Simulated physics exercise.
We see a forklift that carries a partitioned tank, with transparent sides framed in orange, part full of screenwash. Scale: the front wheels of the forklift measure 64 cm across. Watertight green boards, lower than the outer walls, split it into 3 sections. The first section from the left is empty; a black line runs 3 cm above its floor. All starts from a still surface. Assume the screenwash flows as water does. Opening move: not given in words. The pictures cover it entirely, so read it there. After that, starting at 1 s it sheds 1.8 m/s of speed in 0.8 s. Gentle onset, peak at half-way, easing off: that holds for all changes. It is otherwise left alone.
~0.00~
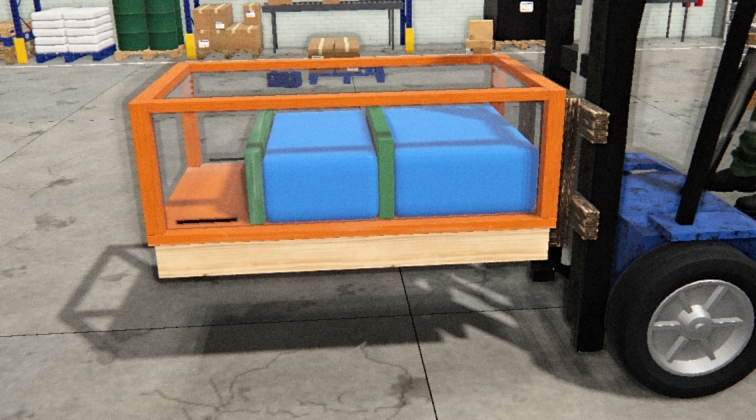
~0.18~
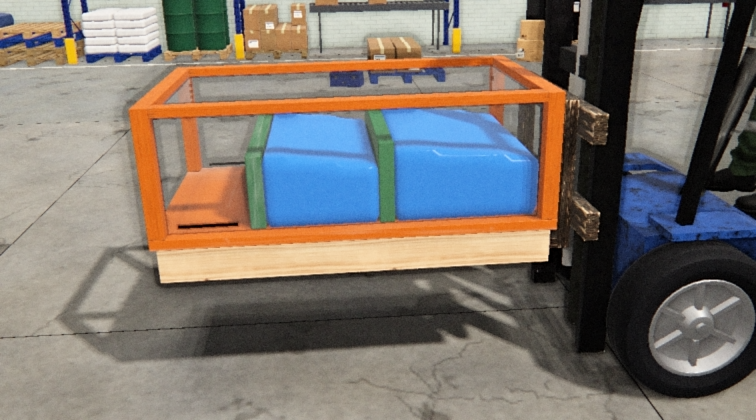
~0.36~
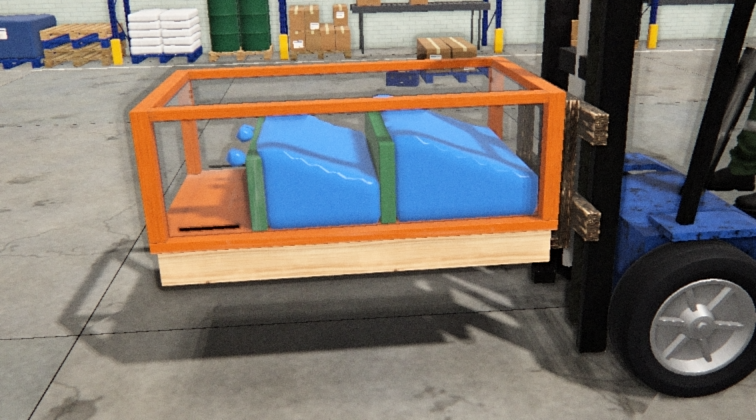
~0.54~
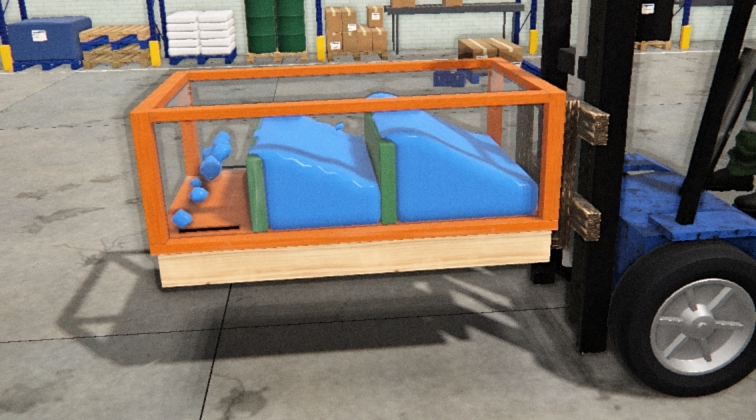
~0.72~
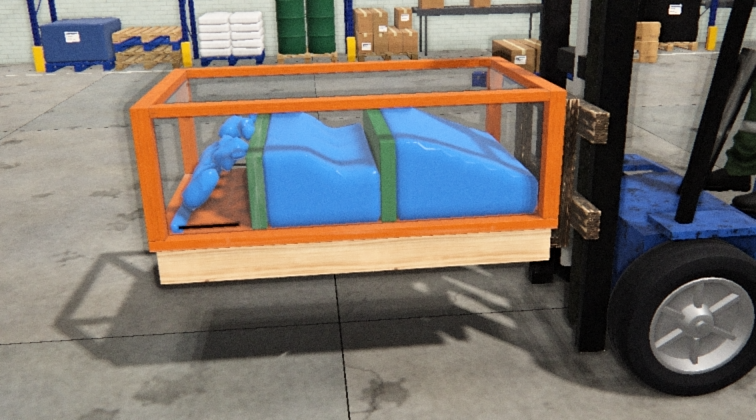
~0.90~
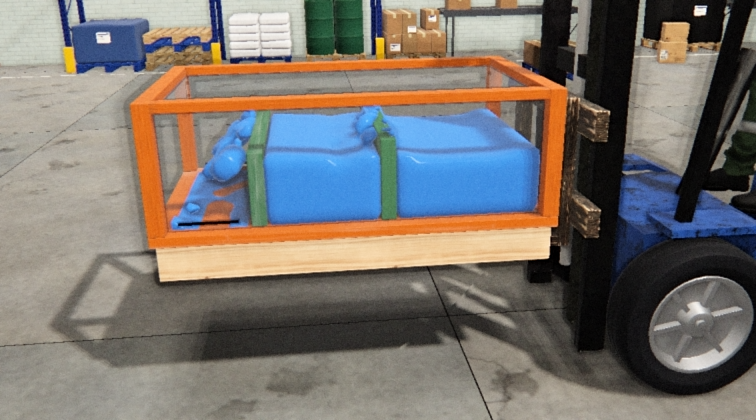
Blue liquid surged left in a clear, orange-framed tank as a forklift carried it left across a warehouse, and some slopped over the green divider into the empty left section, wetting its floor.
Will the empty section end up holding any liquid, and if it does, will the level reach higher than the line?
Yes, higher than the line.
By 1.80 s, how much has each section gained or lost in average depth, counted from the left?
From the left, the first is up 8 cm, the second is up 1 cm and the third is down 5 cm.
After 1.30 s the sections hold 3, 26, 23 cm, left to right.
After 1.80 s the sections hold 8, 27, 20 cm, left to right.
After 2.30 s the sections hold 8, 27, 20 cm, left to right.
After 4.78 s the sections hold 9, 26, 20 cm, left to right.
